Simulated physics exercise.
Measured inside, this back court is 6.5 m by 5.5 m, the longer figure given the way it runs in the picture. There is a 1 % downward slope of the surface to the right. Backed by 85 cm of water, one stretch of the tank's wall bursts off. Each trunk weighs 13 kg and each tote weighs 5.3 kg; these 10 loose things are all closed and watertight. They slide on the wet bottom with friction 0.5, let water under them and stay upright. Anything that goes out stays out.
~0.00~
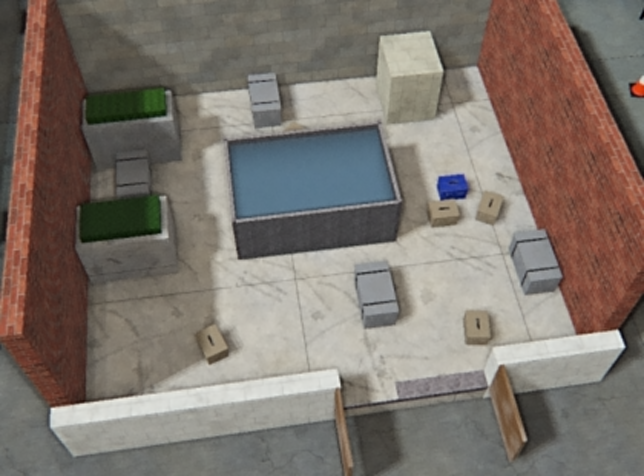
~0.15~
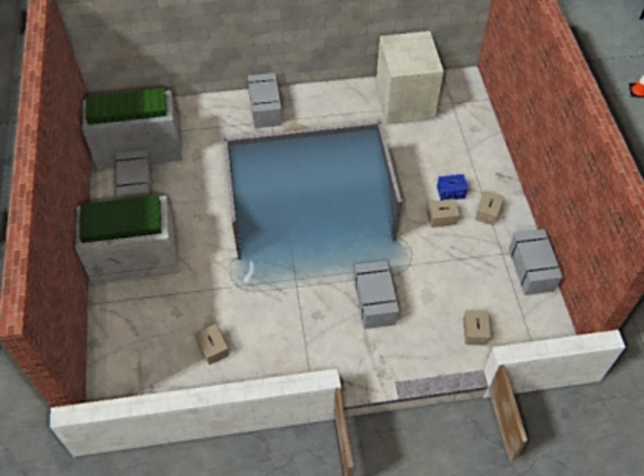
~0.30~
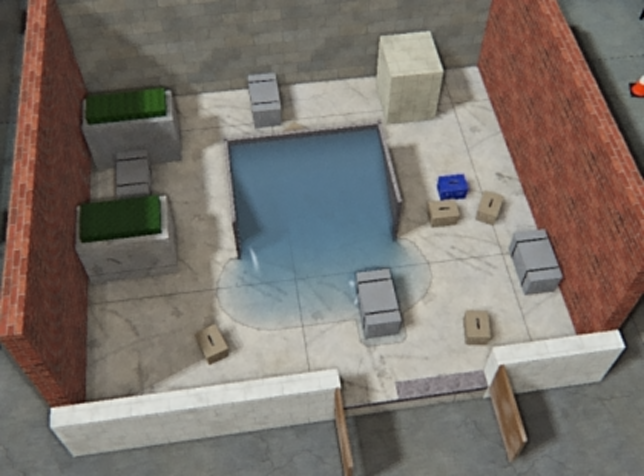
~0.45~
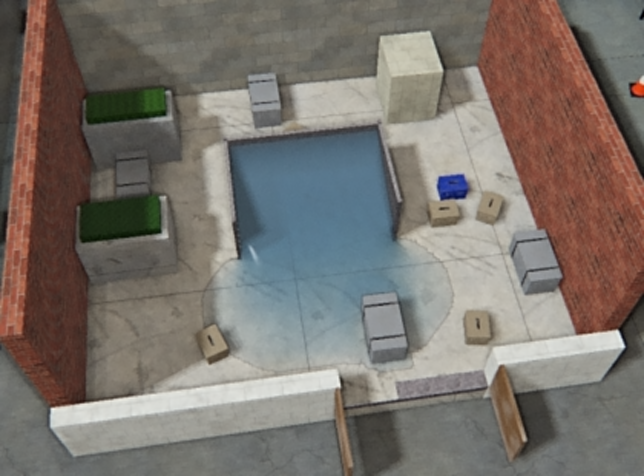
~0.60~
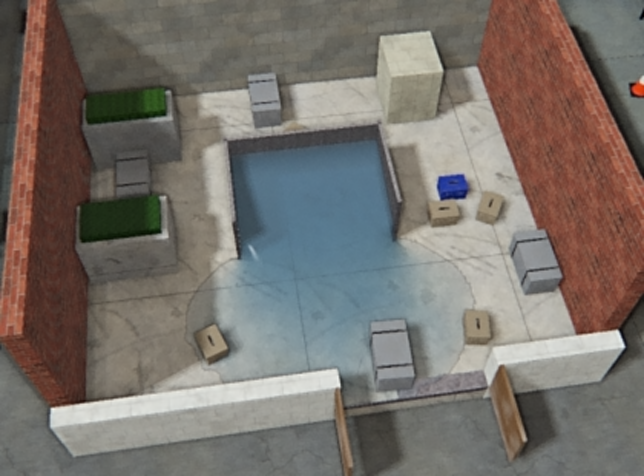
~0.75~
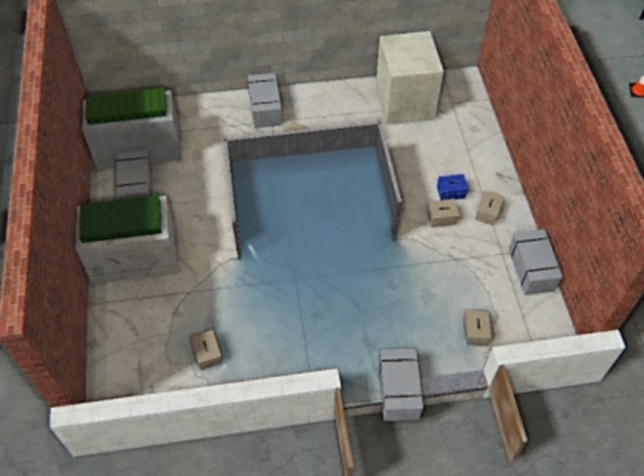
The clip opens on a walled court with a full tank of water at its centre, among boxes and planters. The tank's near wall gives way and water spreads across the floor toward the front opening, pushing a grey cabinet into the gap, while a tan box at the left shifts slightly.
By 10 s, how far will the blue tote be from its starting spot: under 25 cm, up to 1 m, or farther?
Chances are it edges a little way.
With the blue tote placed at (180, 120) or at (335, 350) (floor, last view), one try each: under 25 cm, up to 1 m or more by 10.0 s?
One try each gives this: It remains roughly in place, then it wanders off a long way.
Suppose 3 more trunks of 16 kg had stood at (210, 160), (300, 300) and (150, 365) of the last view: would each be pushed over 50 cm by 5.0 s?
In order: Below it, above it, above it.
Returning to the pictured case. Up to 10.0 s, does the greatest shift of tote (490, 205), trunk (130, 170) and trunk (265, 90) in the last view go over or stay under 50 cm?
Well, going one by one, it's too far, not that far and not that far.
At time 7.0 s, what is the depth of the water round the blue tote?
Near 4 cm deep.
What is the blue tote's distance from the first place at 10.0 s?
Measured offset: Near 60 cm.
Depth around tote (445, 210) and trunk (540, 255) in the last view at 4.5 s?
4 and 5 cm.
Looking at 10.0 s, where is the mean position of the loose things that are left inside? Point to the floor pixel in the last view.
Mean floor pixel: About (344, 159).
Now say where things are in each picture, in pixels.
The first picture shows the blue tote at (453, 183), on the bottom; water covers 3.0 m2; 0 of 10 have shifted.
The second picture shows the blue tote at (453, 183) rests on the ground; 4.4 m2 under water; 0 of 10 have shifted.
The third picture shows the blue tote at (453, 183), on the bottom; water covers 6.2 m2; 1 of 10 have shifted.
The fourth picture shows the blue tote at (453, 183) rests on the ground; 8.3 m2 under water; 1 of 10 have shifted.
The fifth picture shows the blue tote at (453, 183), on the bottom; water covers 10.5 m2; 1 of 10 have shifted.
The sixth picture shows the blue tote at (453, 183), on the bottom; 11.7 m2 under water; 2 of 10 have shifted.
After 2.0 s the blue tote is near (453, 183), 0.0 m from its start, aground; 1 of 10 are out; 1 afloat.
After 4.5 s the blue tote is near (451, 179), 0.1 m from its start, aground; 1 of 10 are out; 2 afloat.
After 7.0 s the blue tote is near (436, 168), 0.4 m from its start, aground; 1 of 10 are out; 3 afloat.
After 10.0 s the blue tote is near (422, 162), 0.6 m from its start, aground; 1 of 10 are out; 2 afloat.
